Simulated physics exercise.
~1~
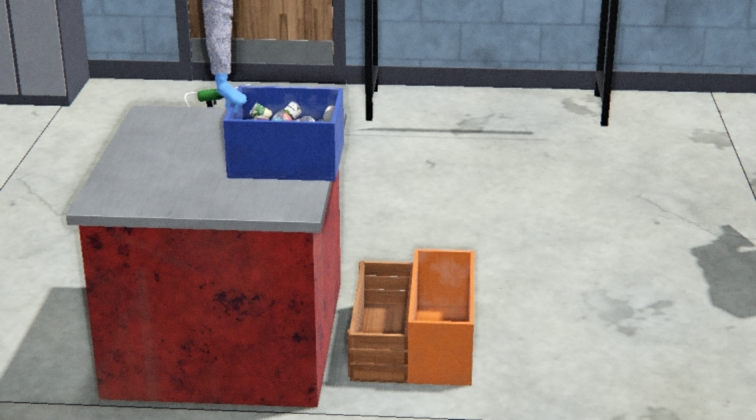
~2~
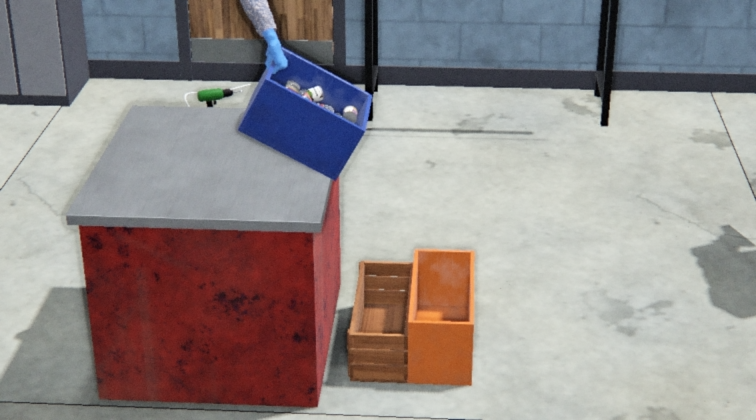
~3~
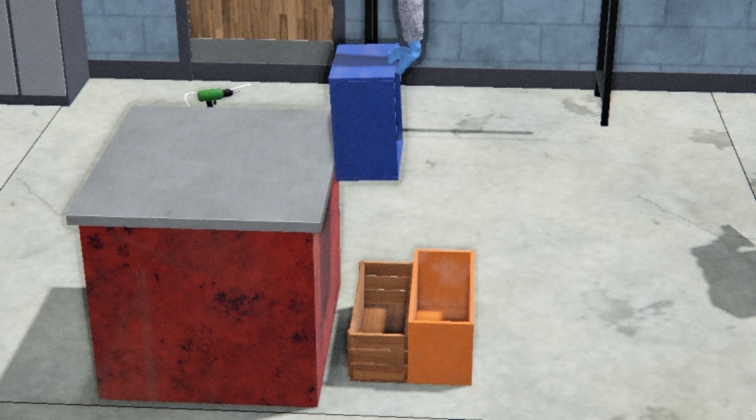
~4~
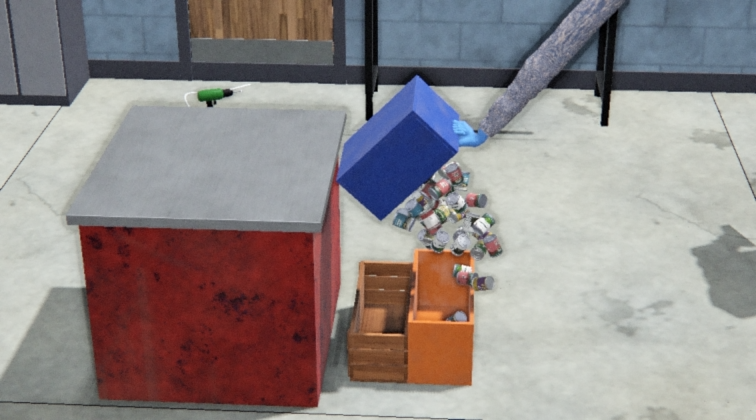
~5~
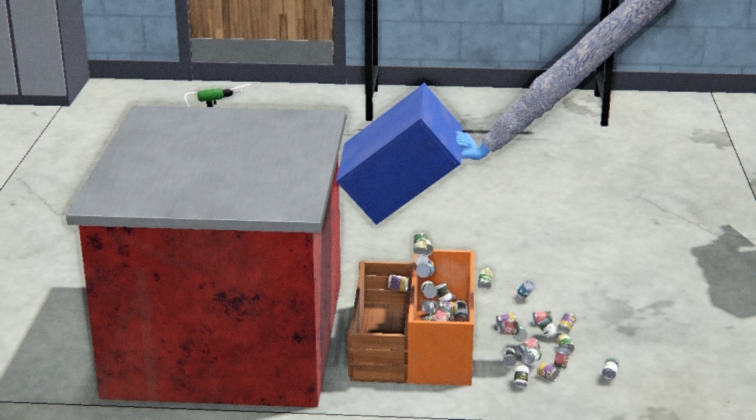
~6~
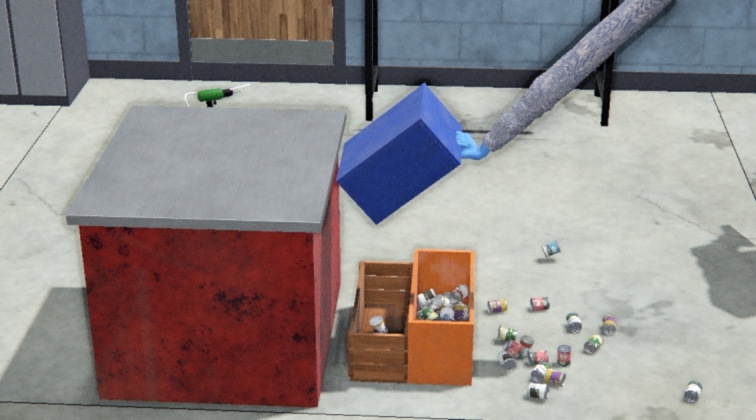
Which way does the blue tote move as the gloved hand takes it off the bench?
The blue tote moves to the right, going past the edge of the bench as it tips over.
A blue-gloved hand lifted a blue tote of small tins off a red bench and tipped it over two containers on the floor; most tins landed in the orange bin, one in the wooden tote, and many scattered on the ground to the right.
